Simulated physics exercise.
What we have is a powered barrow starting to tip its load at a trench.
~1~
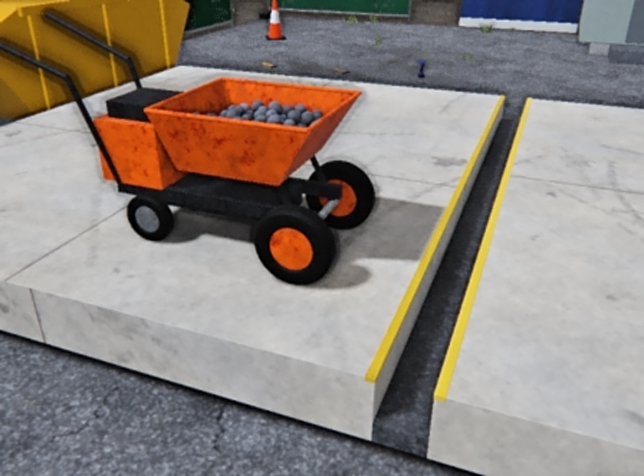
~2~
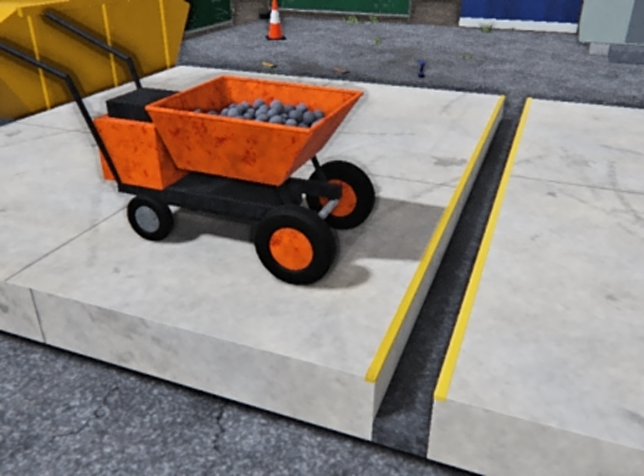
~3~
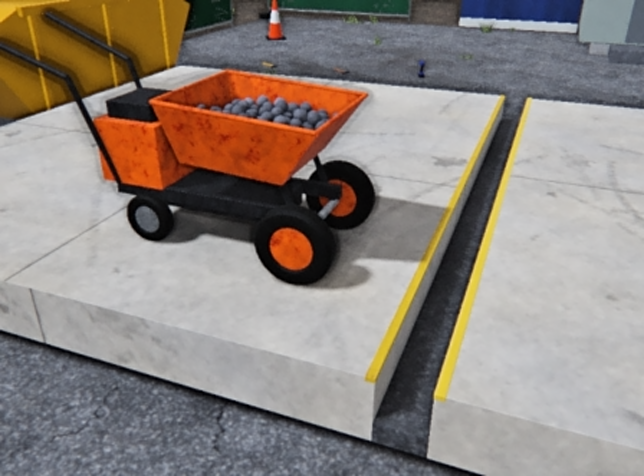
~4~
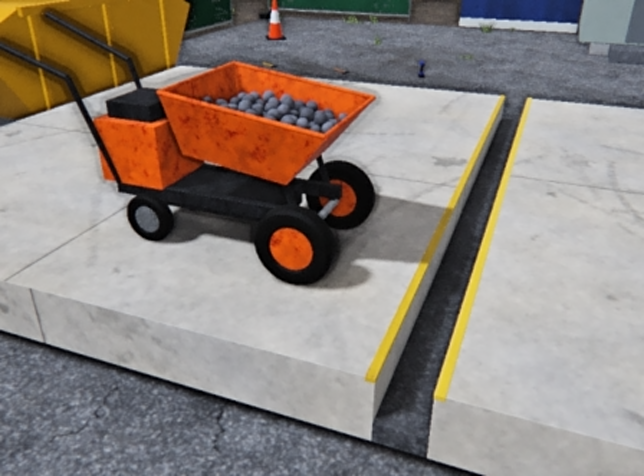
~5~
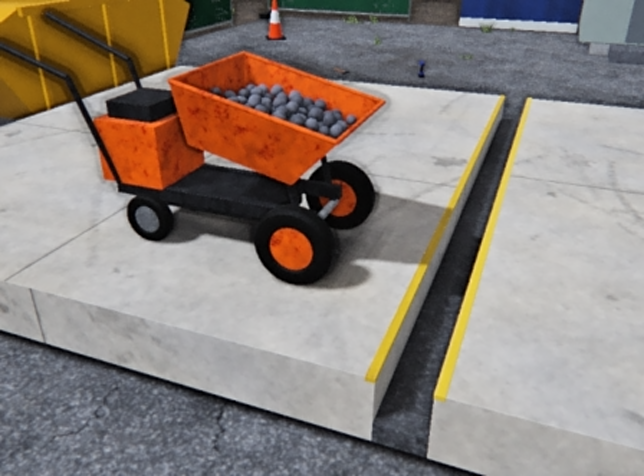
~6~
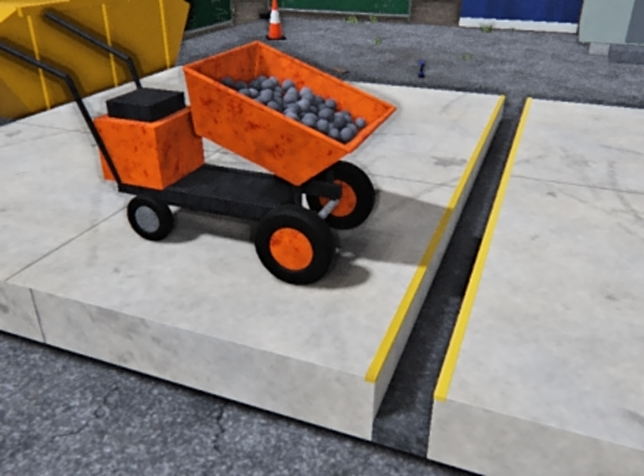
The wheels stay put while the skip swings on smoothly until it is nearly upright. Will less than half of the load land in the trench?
Greater share.
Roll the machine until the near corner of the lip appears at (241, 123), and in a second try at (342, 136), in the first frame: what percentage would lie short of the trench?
In order: 50 % and 0 %.
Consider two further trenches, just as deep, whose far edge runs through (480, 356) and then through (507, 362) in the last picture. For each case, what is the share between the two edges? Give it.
In order, some 100 and some 100 percent.
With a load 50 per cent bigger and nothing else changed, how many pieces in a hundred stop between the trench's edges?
It would be around 70 per cent of the load.
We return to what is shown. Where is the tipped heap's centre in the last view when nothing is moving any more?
Roughly pixel (451, 296).
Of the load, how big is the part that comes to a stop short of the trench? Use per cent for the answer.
I'd estimate about 0 per cent of the load.
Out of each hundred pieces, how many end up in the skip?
Roughly 0 per cent.
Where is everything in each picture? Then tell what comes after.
In the first picture, lip of the skip (308, 131), level; top of the load (261, 121), round cobbles; first edge of the trench (390, 335); far edge (454, 350), the trench under half as wide as the skip, and about as deep as wide.
In the second picture, lip of the skip (310, 132), level; top of the load (263, 121).
In the third picture, lip of the skip (316, 134), tipped barely; top of the load (250, 118).
In the fourth picture, lip of the skip (325, 137), tipped a little; top of the load (257, 114).
In the fifth picture, lip of the skip (337, 143), tipped a little; top of the load (251, 109).
In the sixth picture, lip of the skip (350, 151), tipped clearly; top of the load (252, 96); first edge of the trench (390, 335); far edge (454, 350).
Just after the last frame, skip tipped steeply; every one in the skip.
A moment on, skip tipped right over; the larger part in the skip; about a tenth in or heaped over the trench; about a tenth beyond it; just a few falling.
Further on, skip tipped right over; about a tenth in the skip; the larger part in or heaped over the trench; roughly a quarter beyond it.
When it is over, skip tipped right over; the larger part in or heaped over the trench; roughly a quarter beyond it.
